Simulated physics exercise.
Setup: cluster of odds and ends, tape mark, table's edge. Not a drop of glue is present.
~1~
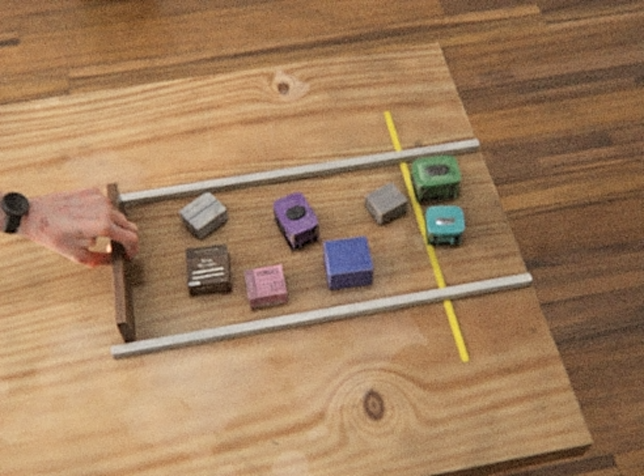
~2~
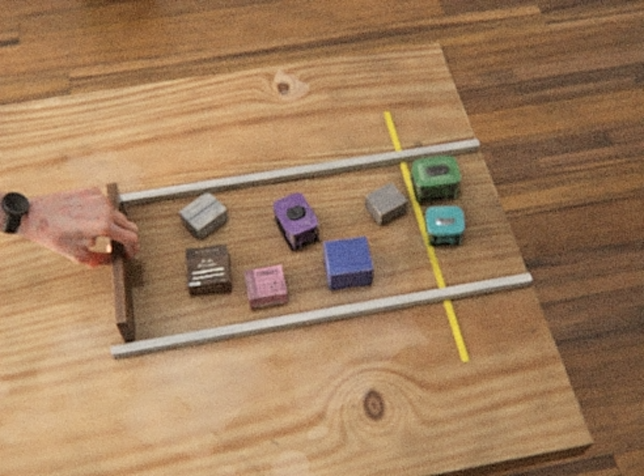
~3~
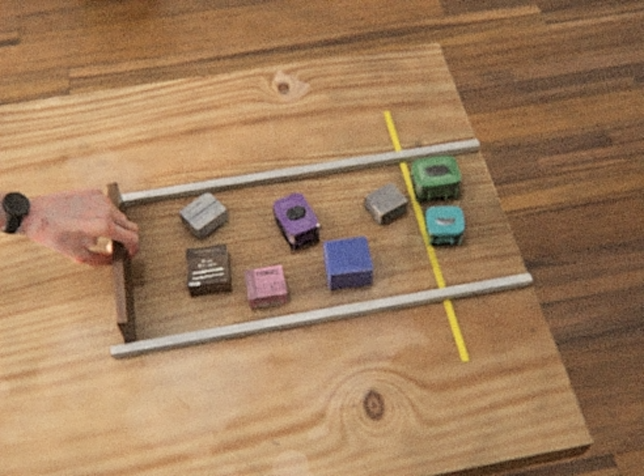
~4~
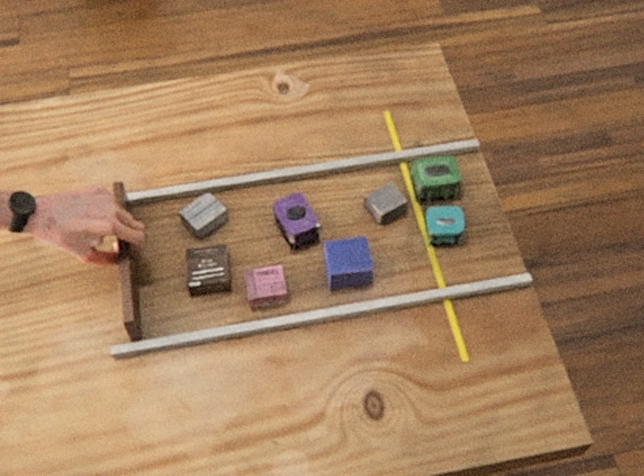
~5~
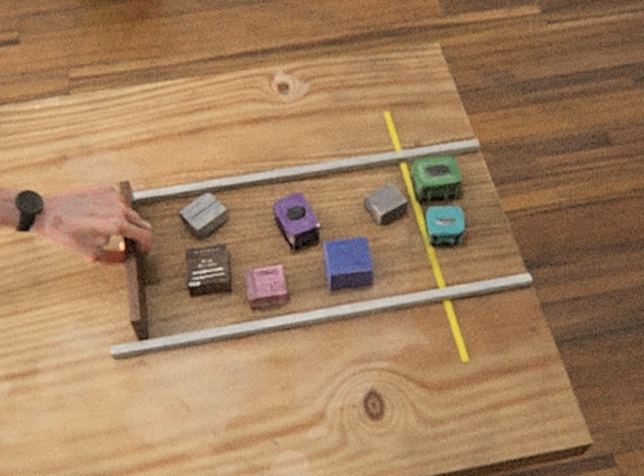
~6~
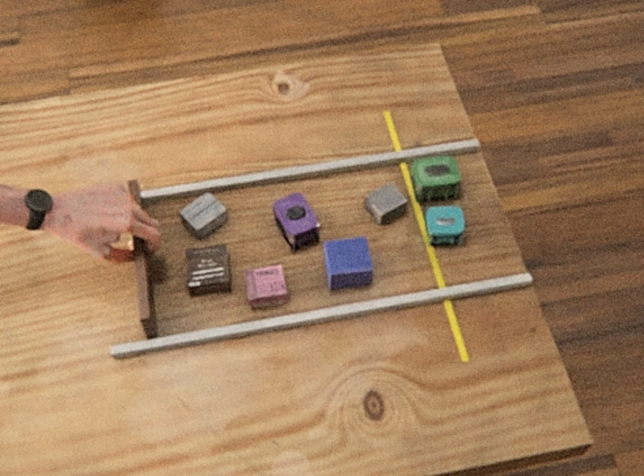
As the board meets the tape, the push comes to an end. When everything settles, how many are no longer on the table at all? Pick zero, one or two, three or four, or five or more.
One or two are off the table.
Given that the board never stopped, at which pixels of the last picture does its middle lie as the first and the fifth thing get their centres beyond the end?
At (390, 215) for the first, at (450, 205) for the fifth.
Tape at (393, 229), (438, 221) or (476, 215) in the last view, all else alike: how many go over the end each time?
0, 3, 5.
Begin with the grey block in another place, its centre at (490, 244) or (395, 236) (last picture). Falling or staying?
Taking the two spots in turn, it gets knocked off and then stays put.
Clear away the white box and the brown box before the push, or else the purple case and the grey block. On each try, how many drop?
First 0, second 0.
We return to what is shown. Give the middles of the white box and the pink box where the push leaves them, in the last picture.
The white box stops around (430, 187); the pink box around (455, 269).
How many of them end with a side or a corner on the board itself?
It touches 3.
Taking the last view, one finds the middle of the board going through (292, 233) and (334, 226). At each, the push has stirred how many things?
Respectively 5 and 7.
Early on, none off yet; green case at rest near (435, 179); turquoise case at rest near (444, 227); grey block at rest near (386, 204).
Finally, the number that fall off is one or two; lost, green case.
